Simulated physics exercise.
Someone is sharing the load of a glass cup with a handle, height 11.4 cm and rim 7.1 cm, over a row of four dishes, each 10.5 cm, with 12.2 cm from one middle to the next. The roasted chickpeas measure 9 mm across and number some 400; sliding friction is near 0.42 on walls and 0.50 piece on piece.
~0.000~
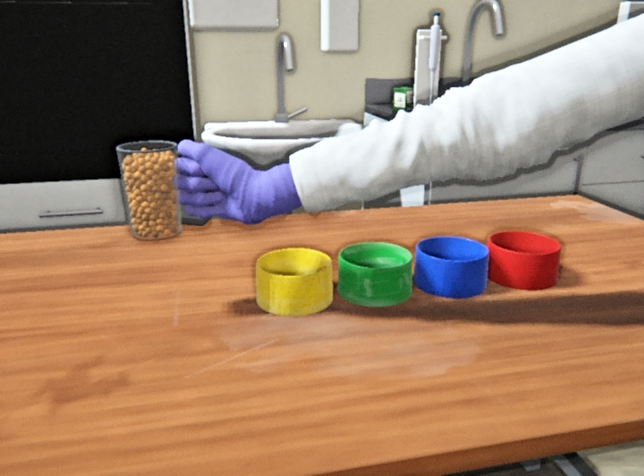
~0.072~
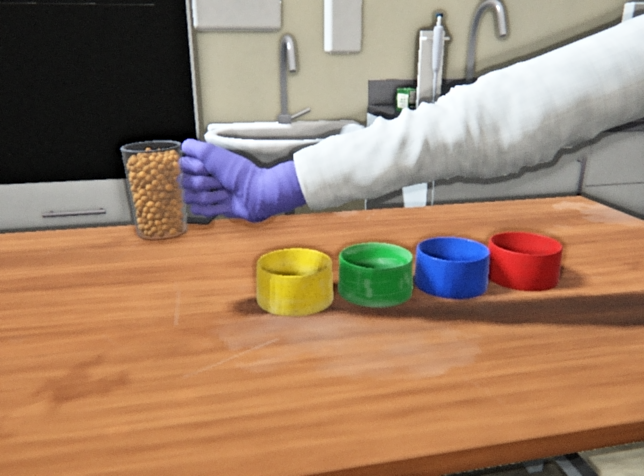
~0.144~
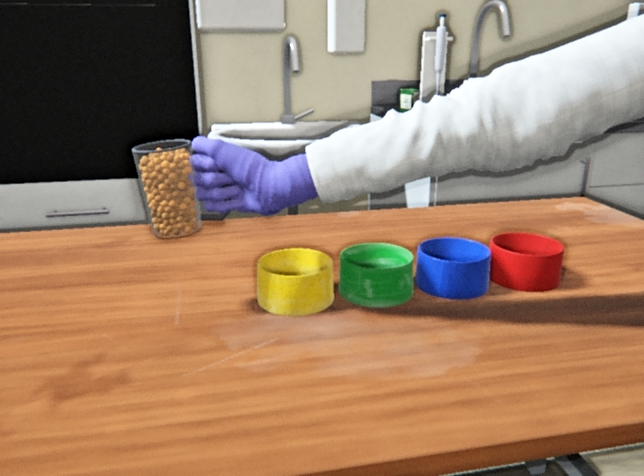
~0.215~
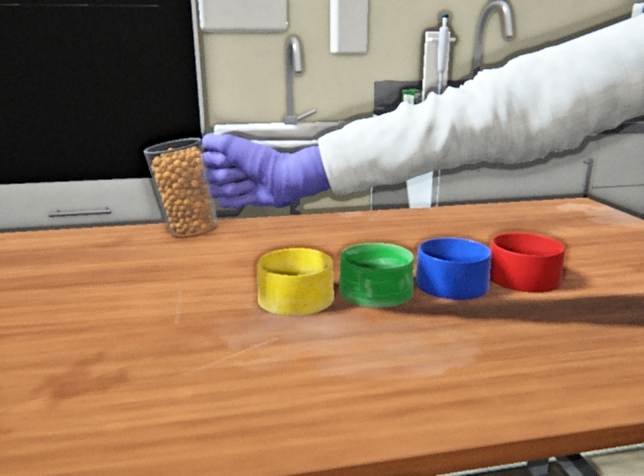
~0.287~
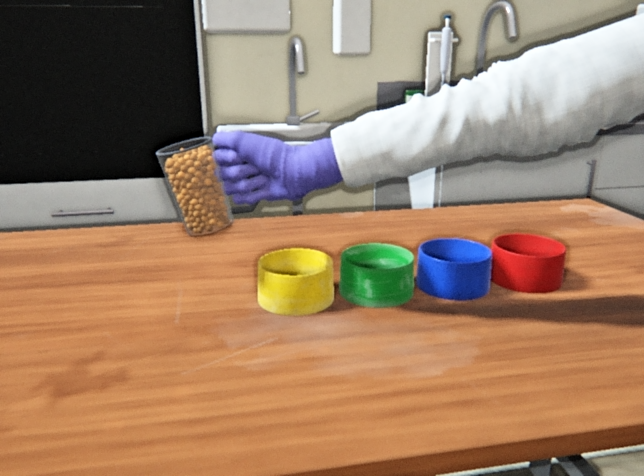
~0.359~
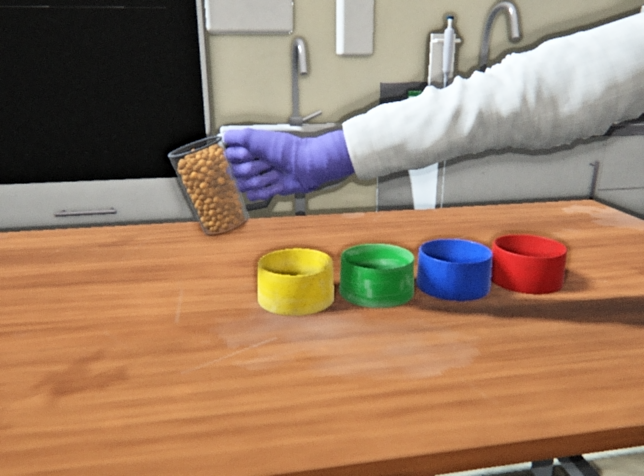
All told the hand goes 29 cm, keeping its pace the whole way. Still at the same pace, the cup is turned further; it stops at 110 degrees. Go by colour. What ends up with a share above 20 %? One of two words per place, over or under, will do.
Result: Red: It will be left with one in five or fewer; blue: It will be left with one in five or fewer; green: It will be left with one in five or fewer; yellow: It will be left with more than one in five; counter: It will be left with one in five or fewer.
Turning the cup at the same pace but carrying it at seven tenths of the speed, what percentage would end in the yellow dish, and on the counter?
The shares would then be yellow 100 and counter 0.
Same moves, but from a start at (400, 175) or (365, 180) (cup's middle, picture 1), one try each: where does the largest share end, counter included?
In the first try red collects the most, and in the second it's counter.
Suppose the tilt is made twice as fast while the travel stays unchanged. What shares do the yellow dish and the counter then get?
Shares: Yellow 90, counter 10.
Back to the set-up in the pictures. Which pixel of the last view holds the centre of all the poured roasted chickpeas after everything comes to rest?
Resting centre estimate: Around (300, 281).
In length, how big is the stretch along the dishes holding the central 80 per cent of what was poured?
Roughly 6 cm of the row.
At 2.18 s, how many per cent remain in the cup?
Roughly 50 in a hundred.
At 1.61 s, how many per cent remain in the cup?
Near 95 per cent of the load.
After 1.11 s, tilt 61 degrees; cup holds 100 %.
Then, at 1.61 s, tilt 89 degrees; cup holds 95 %, yellow 5 %.
After 2.18 s, tilt 110 degrees; cup holds 50 %, yellow 45 %.
By 3.7 s all is still; red 0 %, blue 0 %, green 0 %, yellow 100 %, counter 0 %.
